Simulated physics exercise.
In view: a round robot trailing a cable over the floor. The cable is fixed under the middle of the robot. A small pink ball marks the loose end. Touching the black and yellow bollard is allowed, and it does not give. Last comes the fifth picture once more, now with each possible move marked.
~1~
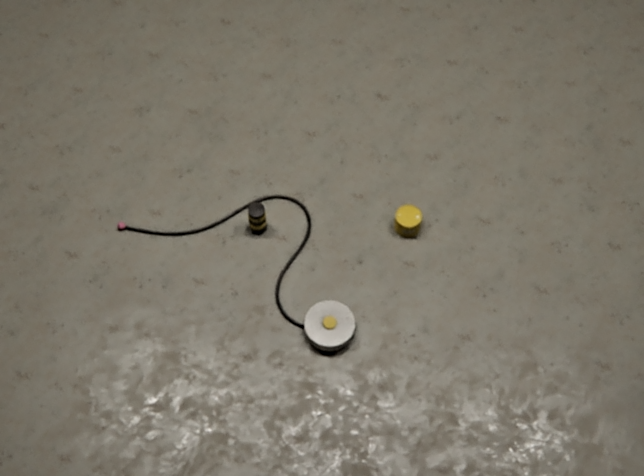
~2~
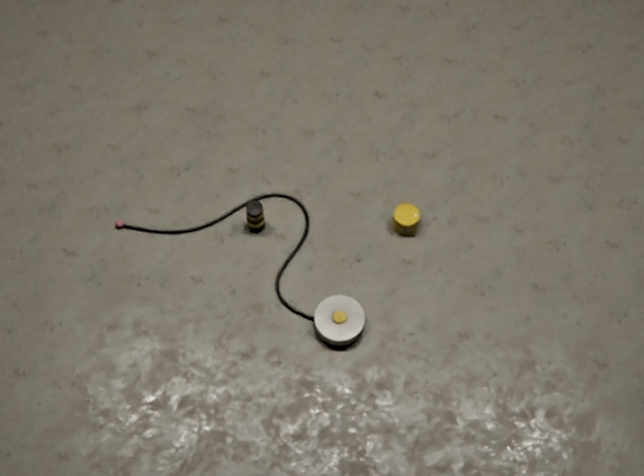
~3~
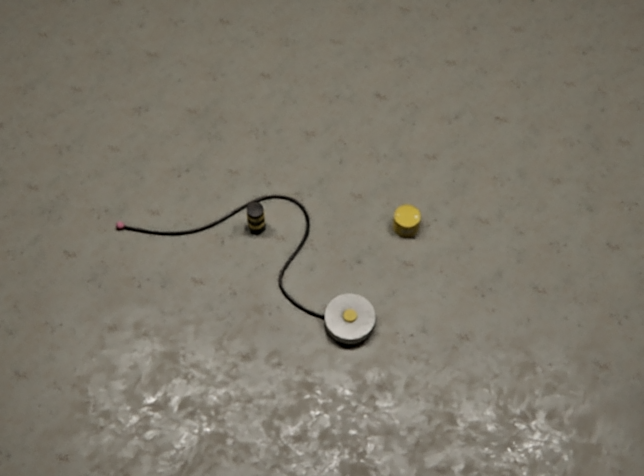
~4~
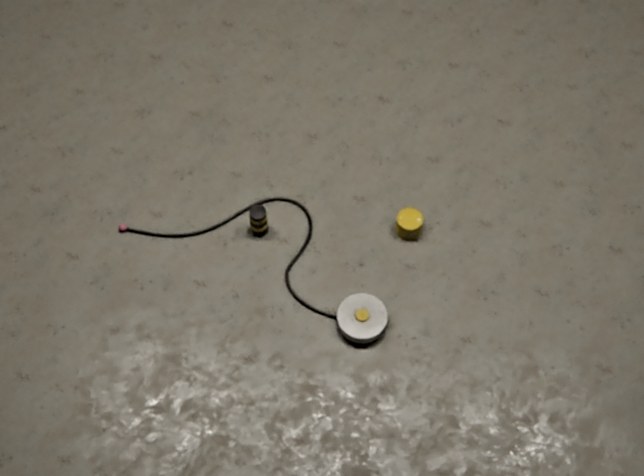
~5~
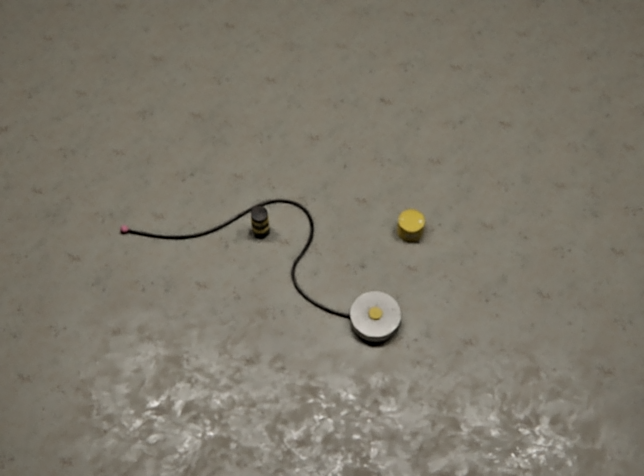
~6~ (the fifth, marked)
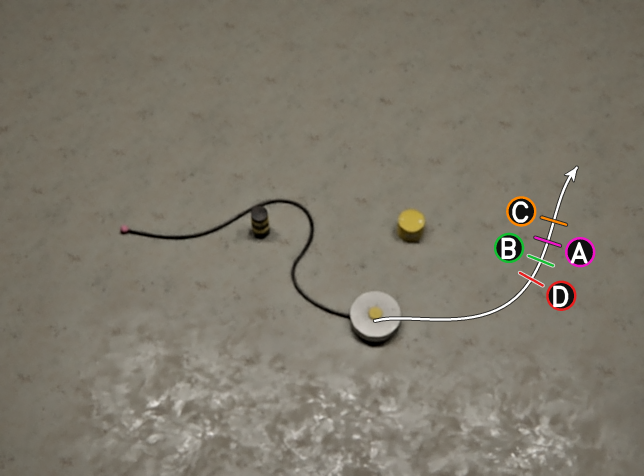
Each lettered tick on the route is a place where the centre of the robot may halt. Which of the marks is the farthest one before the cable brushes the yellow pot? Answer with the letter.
As far as tick C.
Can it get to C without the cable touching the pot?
Yes.
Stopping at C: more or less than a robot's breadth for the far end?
More.
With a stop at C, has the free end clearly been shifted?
Yes.
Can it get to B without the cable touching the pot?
Yes.
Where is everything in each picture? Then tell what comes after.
The first picture shows yellow pot (408, 221); bollard (257, 219); robot (330, 326).
The second picture shows robot (339, 321); bollard (255, 217).
The third picture shows robot (350, 319); yellow pot (407, 221).
The fourth picture shows robot (362, 319); free end (123, 228).
The fifth picture shows robot (375, 317); bollard (260, 223); free end (124, 229); yellow pot (411, 226).
On the marked copy, A at (548, 242); B at (541, 261); C at (554, 221); D at (531, 279); the route from (375, 321) via (525, 288) to (577, 168).
Taking C. A third of the way, robot (464, 315), middle of the cable (297, 226), free end (124, 229).
Two thirds of the way, robot (533, 275), middle of the cable (339, 252), free end (162, 231).
When it is over, robot (556, 217), middle of the cable (369, 246), free end (189, 229); only the bollard has been touched, if anything.
As for the rest, A is safe but short; B is safe but short; D is safe but short.
